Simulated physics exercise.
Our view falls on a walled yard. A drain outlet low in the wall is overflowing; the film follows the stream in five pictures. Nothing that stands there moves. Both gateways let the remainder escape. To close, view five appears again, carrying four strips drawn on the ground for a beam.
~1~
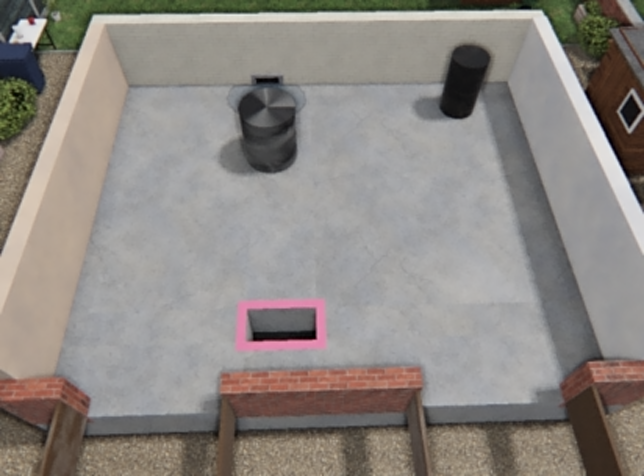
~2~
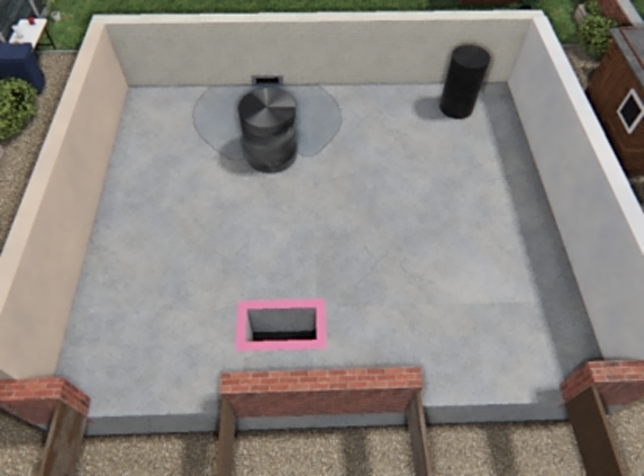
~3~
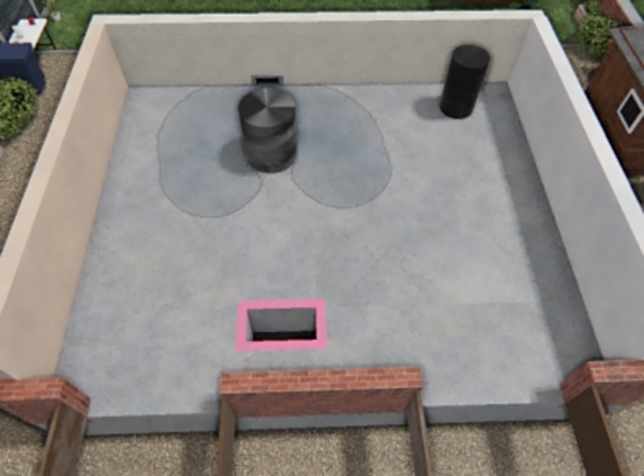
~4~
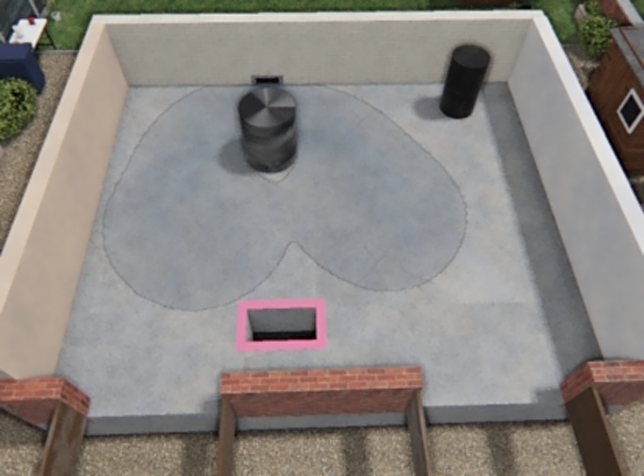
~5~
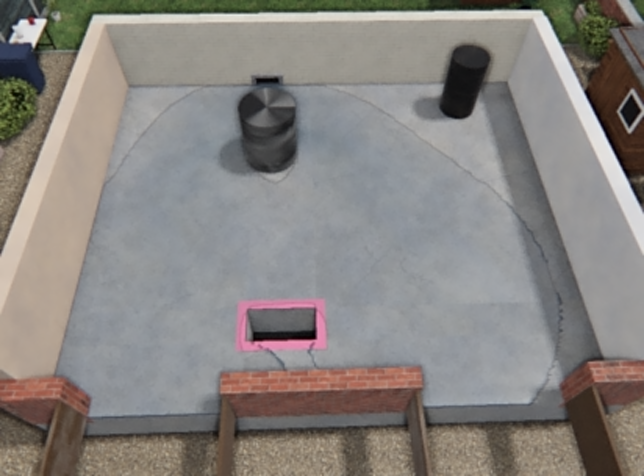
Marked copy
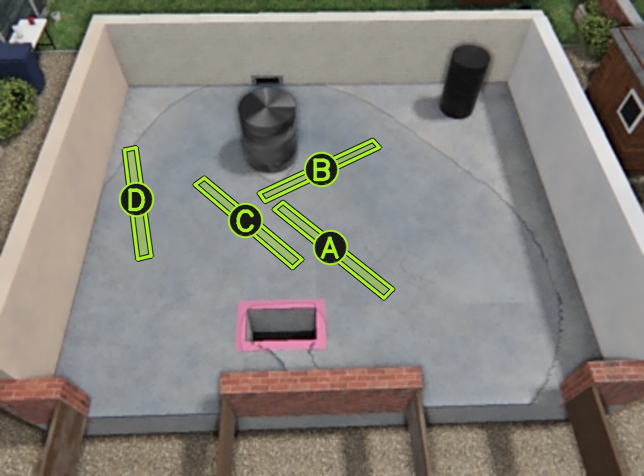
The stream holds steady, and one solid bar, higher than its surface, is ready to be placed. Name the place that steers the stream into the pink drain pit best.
Go for D.
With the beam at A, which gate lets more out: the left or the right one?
More leaves on the right.
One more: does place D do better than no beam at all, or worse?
Place D is better.
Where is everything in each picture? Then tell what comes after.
In the first picture, outfall at (267, 80); pink drain pit at (281, 324); open gate at (485, 386); open gate at (161, 396); 3 % of the ground under water, visible out to (234, 105); pink drain pit still dry.
In the second picture, 9 % of the ground under water, visible out to (309, 150); pink drain pit still dry.
In the third picture, 20 % of the ground under water, visible out to (198, 213); pink drain pit still dry.
In the fourth picture, 42 % of the ground under water, visible out to (409, 281); pink drain pit still dry.
In the fifth picture, 71 % of the ground under water, visible out to (545, 336); pink drain pit taking water.
In lime, A from (278, 205) to (388, 293); B from (262, 197) to (376, 143); C from (199, 181) to (297, 263); D from (130, 148) to (144, 257).
With A, about 14 % of the stream goes into the pink drain pit, about 86 % out by the gates.
With B, about 15 % of the stream goes into the pink drain pit, about 85 % out by the gates.
With C, about 13 % of the stream goes into the pink drain pit, about 87 % out by the gates.
With D, about 24 % of the stream goes into the pink drain pit, about 75 % out by the gates.
